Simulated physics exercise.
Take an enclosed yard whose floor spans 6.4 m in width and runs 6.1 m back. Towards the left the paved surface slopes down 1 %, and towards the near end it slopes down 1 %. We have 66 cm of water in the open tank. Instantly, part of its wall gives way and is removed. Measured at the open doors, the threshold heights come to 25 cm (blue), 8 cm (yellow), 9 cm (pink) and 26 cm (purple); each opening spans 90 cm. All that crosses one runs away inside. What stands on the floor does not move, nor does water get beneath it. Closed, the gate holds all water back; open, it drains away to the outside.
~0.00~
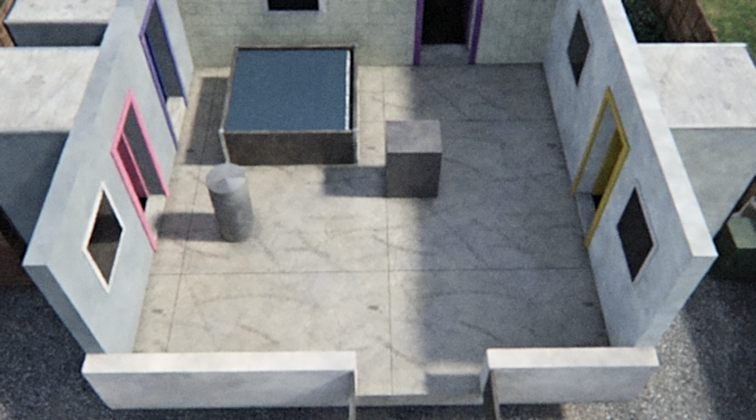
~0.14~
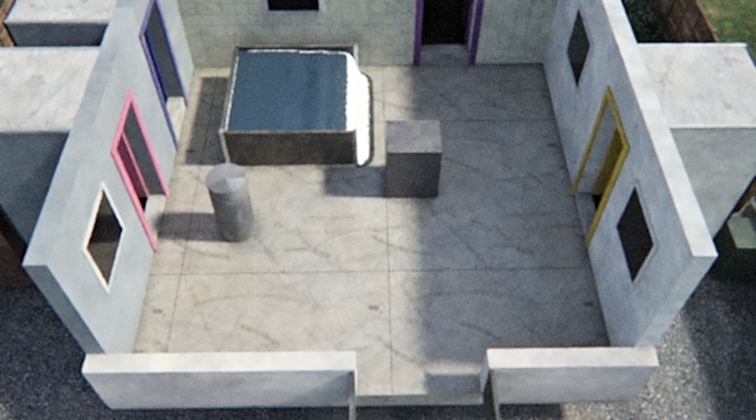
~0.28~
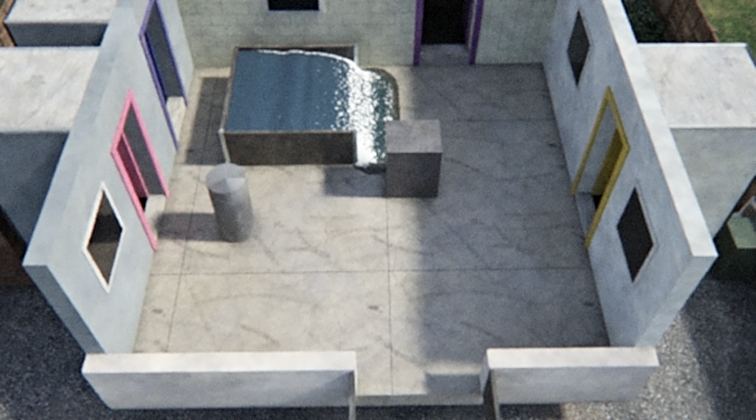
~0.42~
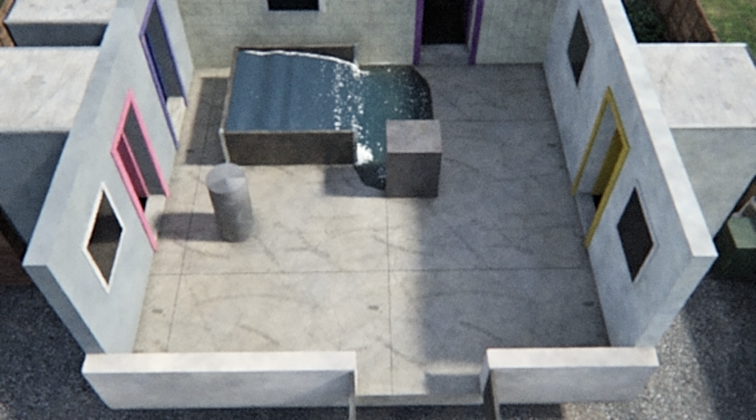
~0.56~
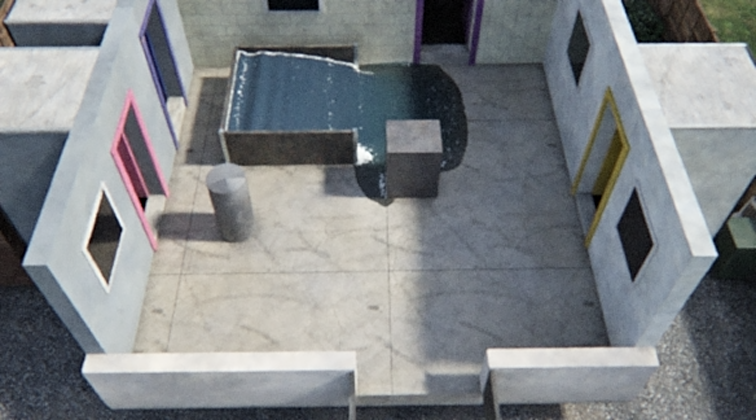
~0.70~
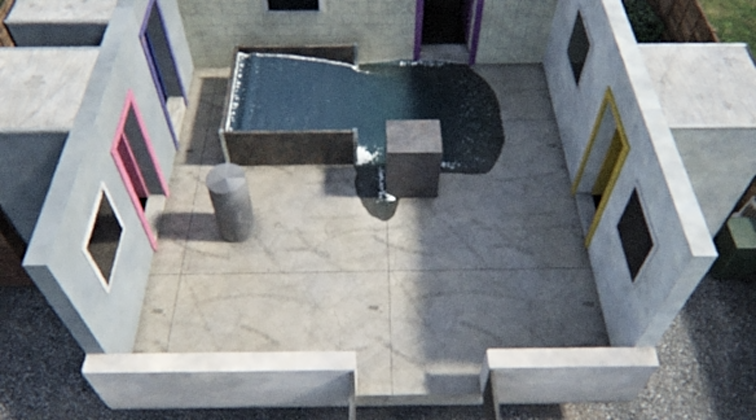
Water poured out of the right side of an open tank at the back of a walled yard, then spread around a gray block and across the floor toward the right, passing the purple doorway.
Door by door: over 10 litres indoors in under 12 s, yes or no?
Blue door: No, yellow door: Yes, pink door: No, purple door: No.
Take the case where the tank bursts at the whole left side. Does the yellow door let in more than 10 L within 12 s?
Yellow: Falls short.
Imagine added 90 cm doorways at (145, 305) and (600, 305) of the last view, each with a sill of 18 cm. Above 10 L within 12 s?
So the first one doesn't reach it, while the second one doesn't reach it.
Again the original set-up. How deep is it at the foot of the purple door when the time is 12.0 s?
Roughly 3.5 centimetres.
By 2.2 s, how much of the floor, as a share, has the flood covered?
I'd guess around 35 %.
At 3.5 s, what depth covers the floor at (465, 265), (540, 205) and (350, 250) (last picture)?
Spot one 1 cm, spot two 15 cm, spot three 1 cm.
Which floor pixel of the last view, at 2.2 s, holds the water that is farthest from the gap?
Location: Approx. (594, 301) in the last view.
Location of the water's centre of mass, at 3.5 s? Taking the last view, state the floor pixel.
Balance point at about (450, 147).
After 1.4 s water covers 30 % of the floor and is deepest (38 cm) near (556, 140); blue door not reached, yellow door not reached, pink door not reached, purple door 15 cm at the sill, 0 L in.
After 2.2 s water covers 35 % of the floor and is deepest (42 cm) near (543, 81); blue door not reached, yellow door 14 cm at the sill, 2 L in, pink door not reached, purple door 16 cm at the sill, 0 L in.
After 3.5 s water covers 45 % of the floor and is deepest (27 cm) near (442, 83); blue door not reached, yellow door 13 cm at the sill, 21 L in, pink door not reached, purple door 22 cm at the sill, 0 L in.
After 7.0 s water covers 80 % of the floor and is deepest (21 cm) near (127, 381); blue door 3 cm at the sill, 0 L in, yellow door 5 cm at the sill, 33 L in, pink door not reached, purple door 5 cm at the sill, 0 L in.
After 12.0 s water covers 95 % of the floor and is deepest (14 cm) near (127, 381); blue door 10 cm at the sill, 0 L in, yellow door 3 cm at the sill, 33 L in, pink door 8 cm at the sill, 0 L in, purple door 4 cm at the sill, 0 L in.
